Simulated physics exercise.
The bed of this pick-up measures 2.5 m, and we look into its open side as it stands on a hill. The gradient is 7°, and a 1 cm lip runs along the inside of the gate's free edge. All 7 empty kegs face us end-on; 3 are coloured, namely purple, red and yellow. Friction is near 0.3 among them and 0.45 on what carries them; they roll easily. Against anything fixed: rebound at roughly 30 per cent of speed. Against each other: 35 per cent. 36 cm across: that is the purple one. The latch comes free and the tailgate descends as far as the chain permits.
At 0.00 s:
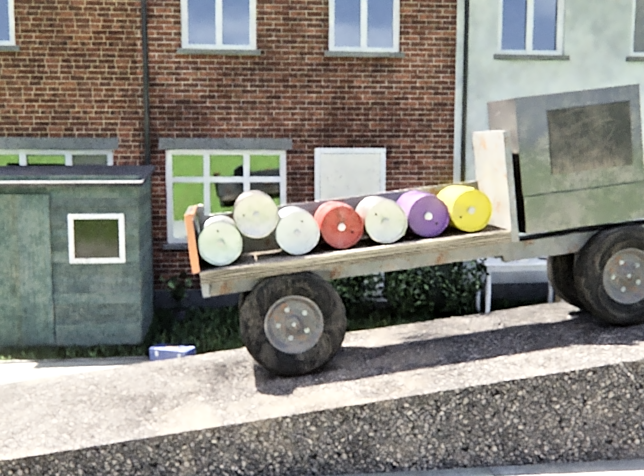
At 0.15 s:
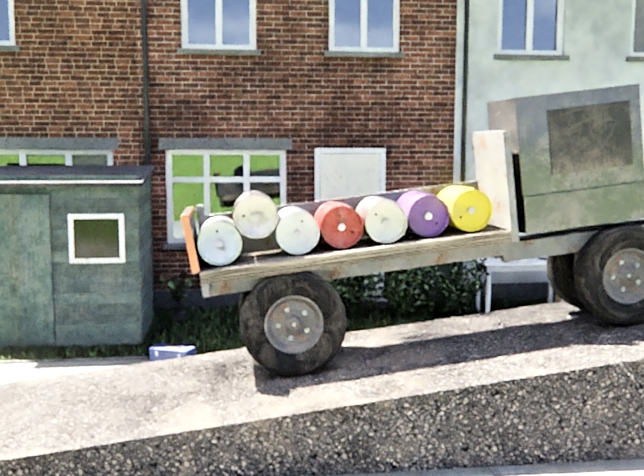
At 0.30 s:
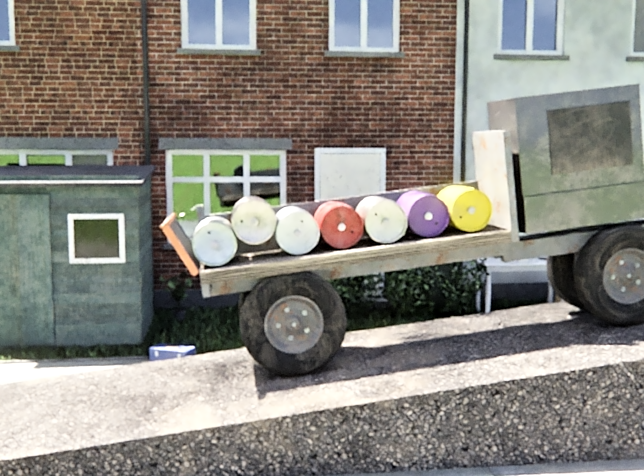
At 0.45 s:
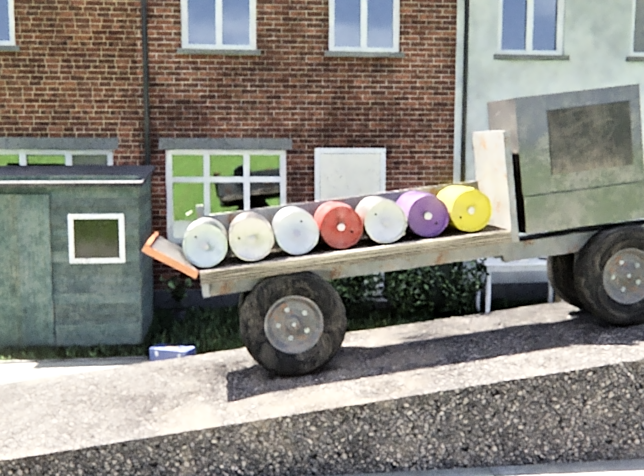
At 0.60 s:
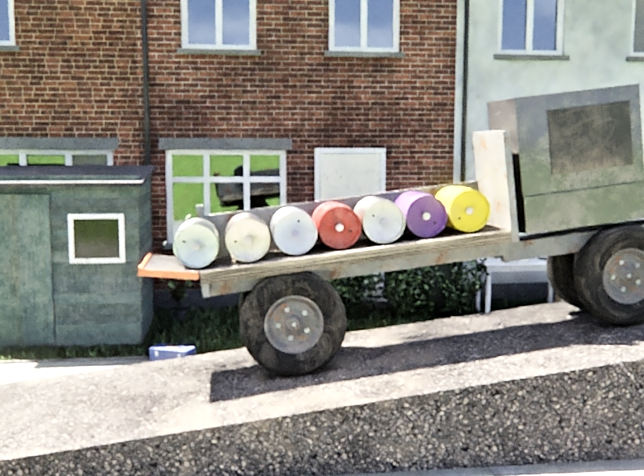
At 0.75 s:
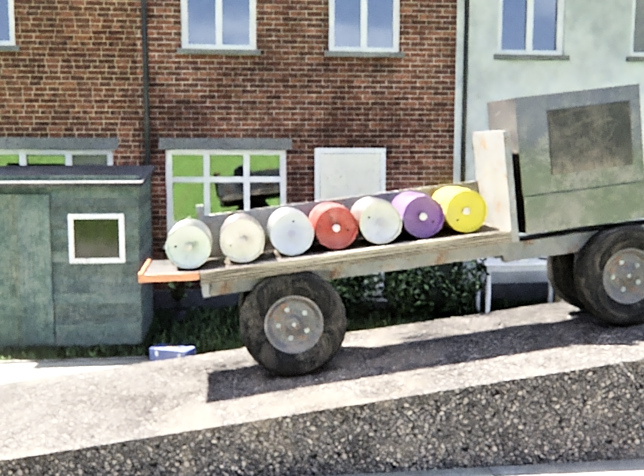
The video shows a row of pale, red, purple and yellow kegs on a sloping truck bed as the tailgate swings down at the left; a raised pale keg settles into the row, and the leftmost rolls onto the lowered gate.
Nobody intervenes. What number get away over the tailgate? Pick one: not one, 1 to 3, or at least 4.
At least 4.
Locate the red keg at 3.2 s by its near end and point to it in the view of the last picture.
(142, 247), more or less.
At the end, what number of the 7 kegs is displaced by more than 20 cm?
That makes 7 in total.
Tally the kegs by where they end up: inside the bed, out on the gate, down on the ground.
0, 0 and 7.
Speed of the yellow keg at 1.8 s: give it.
Around 0.8 m/s.
By 1.8 s, purple is on the bed, 130 cm short of the hinge, rolling left; red is on the bed, 60 cm short of the hinge, rolling left; yellow is on the bed, 165 cm short of the hinge, rolling left; 1 out so far.
By 3.2 s, purple is on the bed, 30 cm short of the hinge, rolling left; red is on the gate, 40 cm past the hinge, rolling left; yellow is on the bed, 65 cm short of the hinge, rolling left; 3 out so far.
By 4.8 s, purple is out on the ground; red is out on the ground; yellow is dropping off the gate; 7 out so far.
Finally (6.9 s), purple is off the vehicle; red is out on the ground; yellow is off the vehicle; 7 out so far.
